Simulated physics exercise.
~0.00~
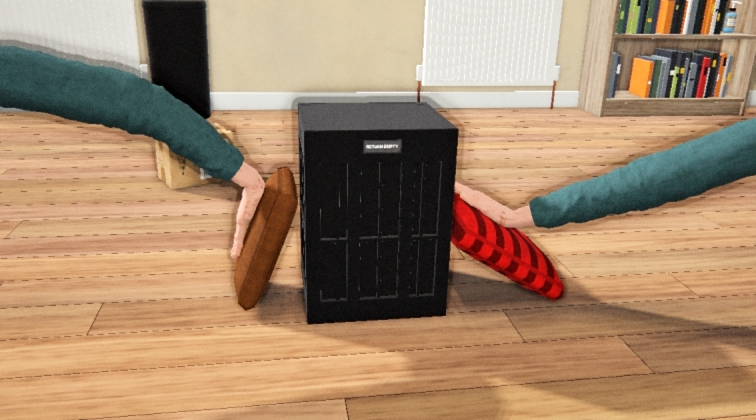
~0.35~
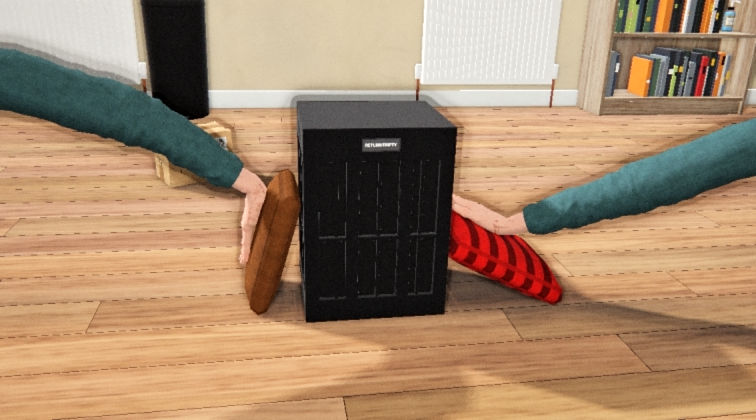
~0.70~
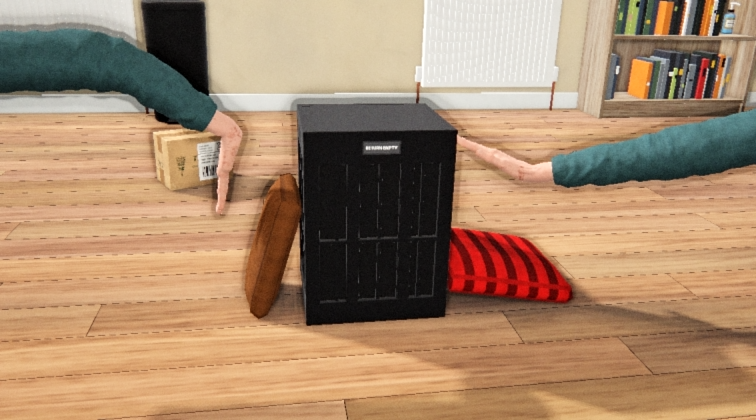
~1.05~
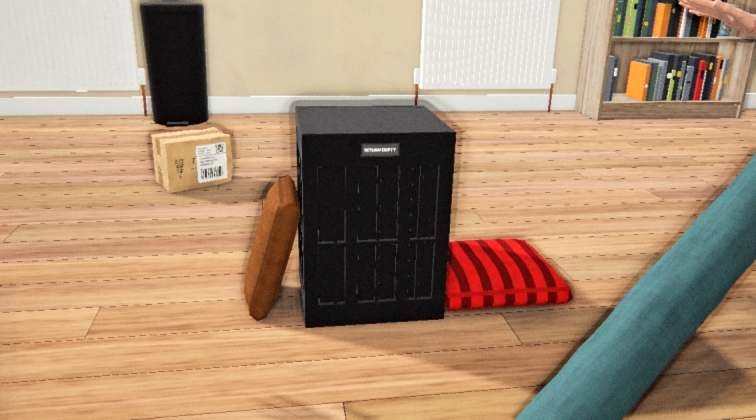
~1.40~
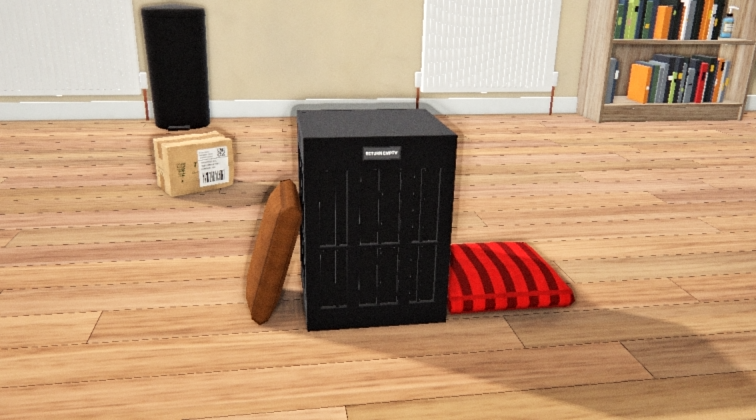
A red striped cushion slumped flat onto the wooden floor after two hands that had been holding it and a brown cushion-like bag against a black crate let go and pulled away, while the brown one stayed leaning on the left side.
